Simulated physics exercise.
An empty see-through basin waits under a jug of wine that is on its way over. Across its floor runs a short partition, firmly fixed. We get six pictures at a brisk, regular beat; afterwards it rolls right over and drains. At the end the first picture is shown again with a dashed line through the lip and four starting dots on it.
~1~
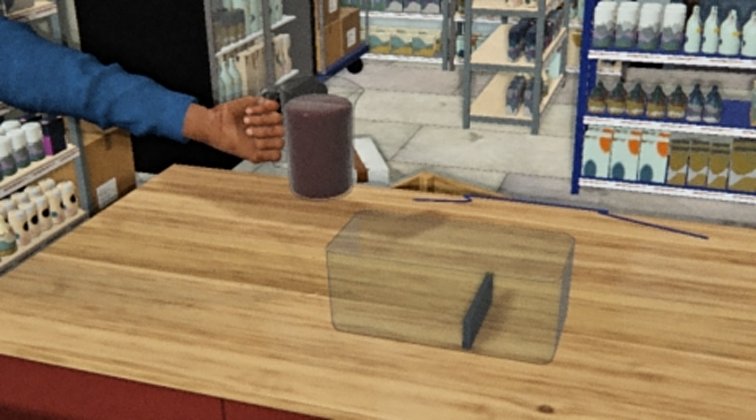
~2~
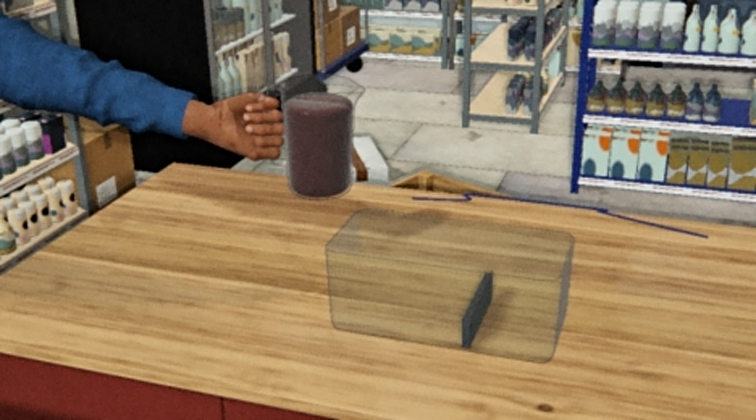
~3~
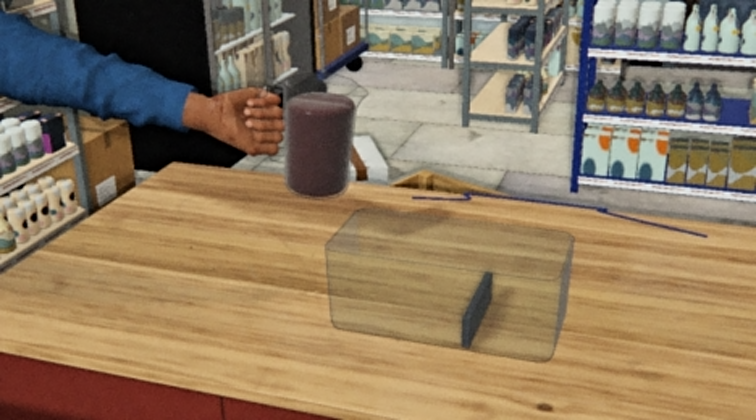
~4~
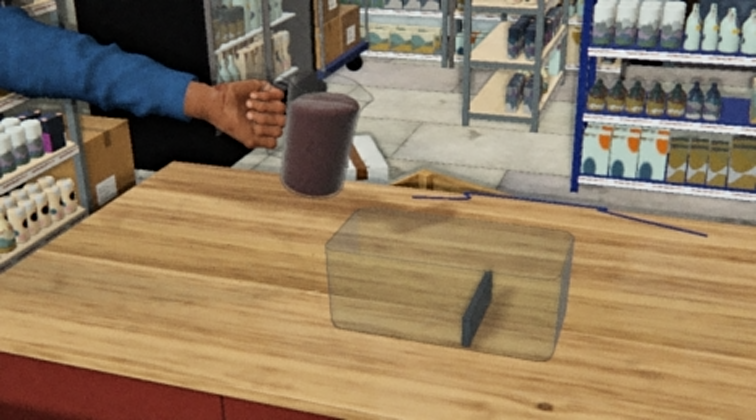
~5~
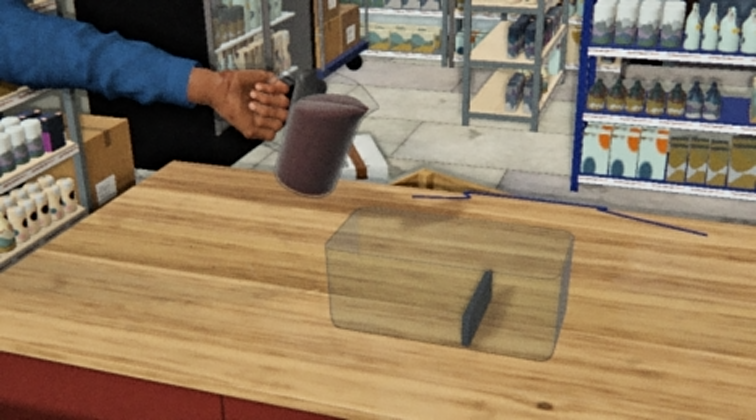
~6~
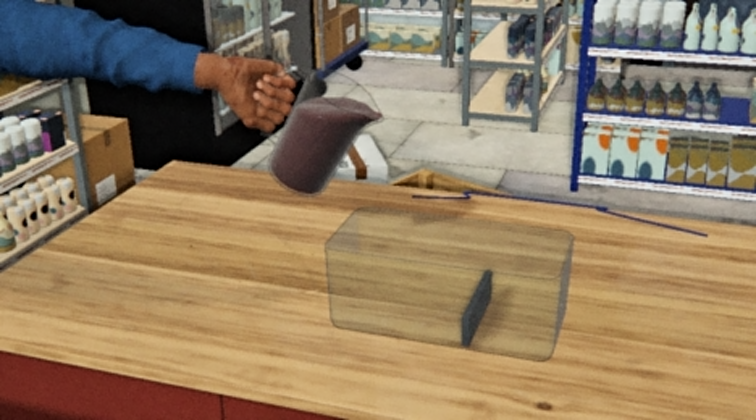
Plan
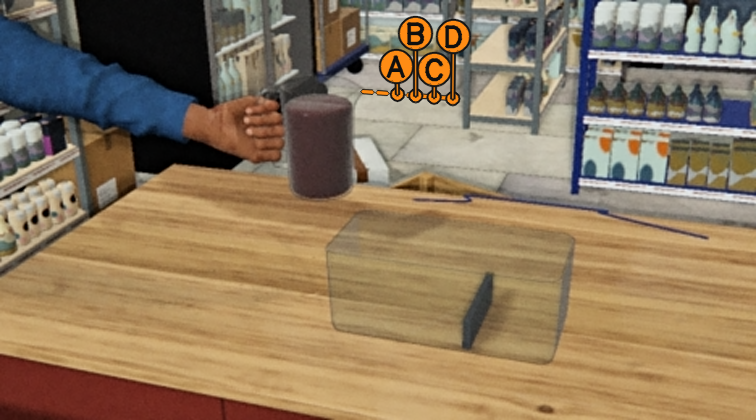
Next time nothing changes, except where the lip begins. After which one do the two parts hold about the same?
It is B.
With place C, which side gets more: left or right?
The right side.
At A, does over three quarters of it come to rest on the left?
Yes.
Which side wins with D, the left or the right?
The right side.
On the marked copy, A at (397, 94); B at (415, 95); C at (434, 97); D at (452, 98).
If A is chosen, about 89 % ends left of the wall and 7 % right of it; 4 % is lost outside.
If B is chosen, about 50 % ends left of the wall and 50 % right of it.
If C is chosen, about 14 % ends left of the wall and 85 % right of it.
If D is chosen, about 9 % ends left of the wall and 89 % right of it.
